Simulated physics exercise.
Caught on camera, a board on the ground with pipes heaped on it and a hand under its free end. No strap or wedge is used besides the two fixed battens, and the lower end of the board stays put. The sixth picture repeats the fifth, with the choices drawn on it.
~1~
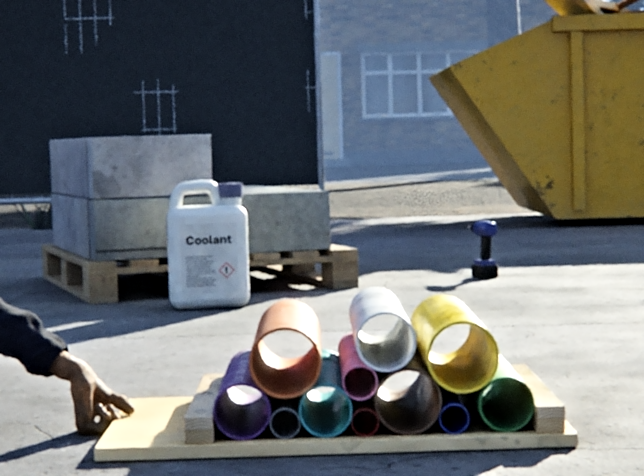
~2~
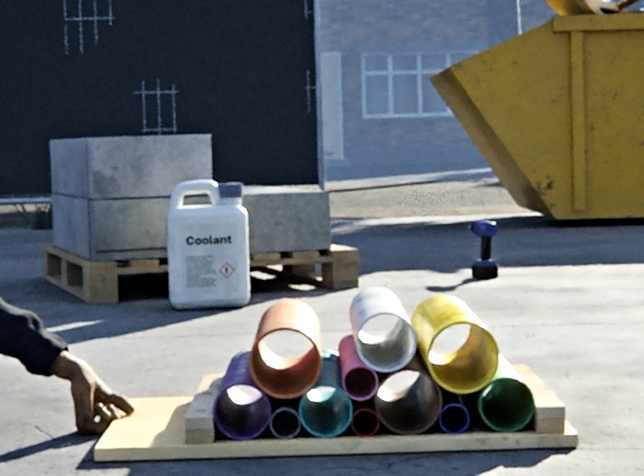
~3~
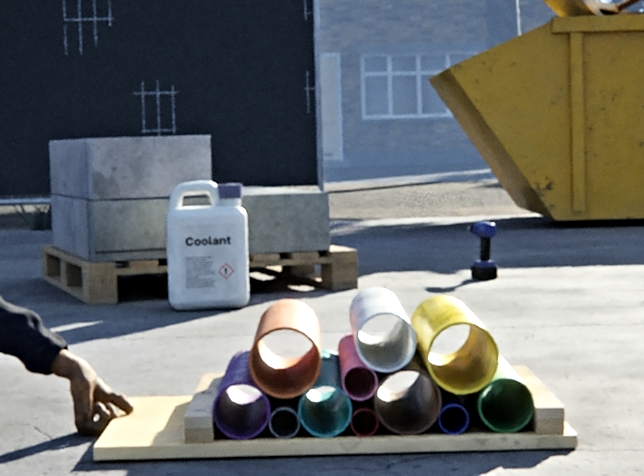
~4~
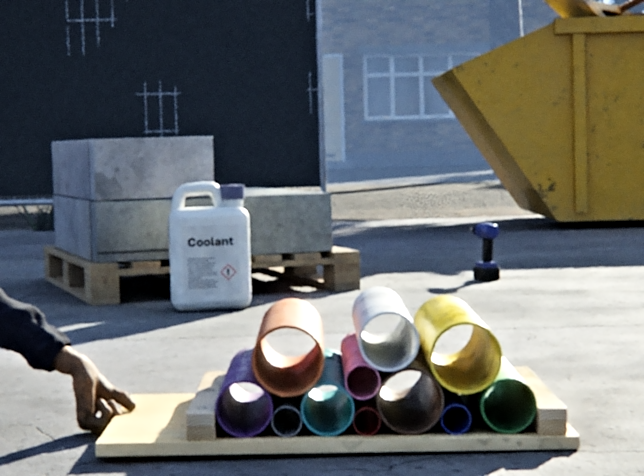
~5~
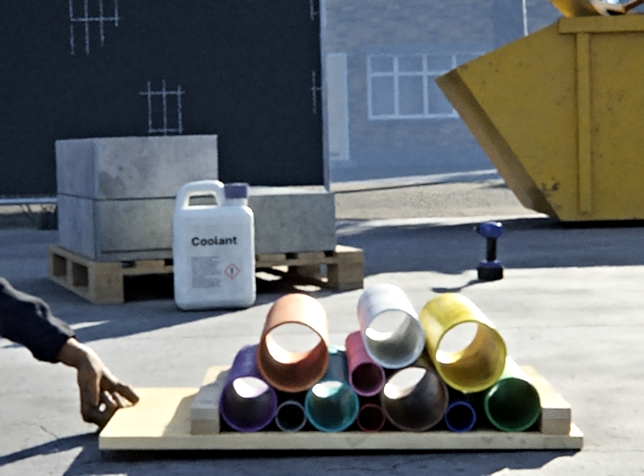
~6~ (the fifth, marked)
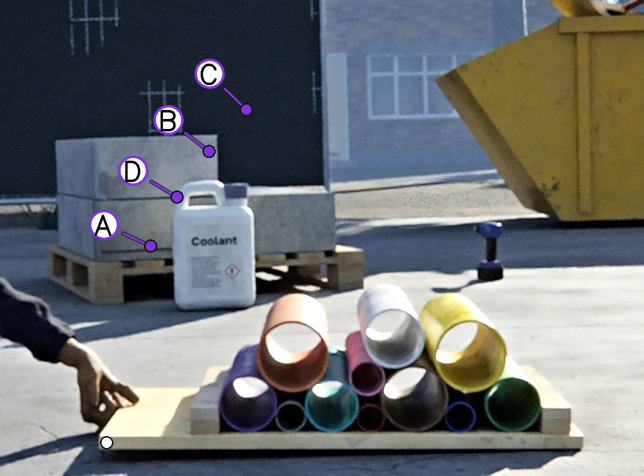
A hand reaches in from the left at the free end of a pale board on sunlit paved ground, seen from low and front-on. Orange, white and yellow pipes sit above purple, turquoise, brown and green ones, with a white coolant jug, grey blocks and a yellow skip behind. The hand and pipes keep their arrangement, while the whole view drifts very slightly rightward late on, as if the camera shifts.
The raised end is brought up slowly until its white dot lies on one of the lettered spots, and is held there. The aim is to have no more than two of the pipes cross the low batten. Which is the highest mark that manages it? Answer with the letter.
The last mark within the limit is D.
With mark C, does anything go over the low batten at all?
At C: Yes.
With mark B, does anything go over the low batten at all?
Yes, at B.
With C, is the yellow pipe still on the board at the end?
The yellow pipe: No.
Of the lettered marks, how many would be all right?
The number is two.
On the copy, A at (150, 246); B at (209, 151); C at (246, 110); D at (177, 197); the white dot at (107, 443).
On D. First, board at 18°.
Then, board at 33°.
Finally, board at 33°, two over the low batten (yellow, white).
By contrast, A none over the low batten; B three over the low batten (orange, yellow, white); C three over the low batten (orange, yellow, white).
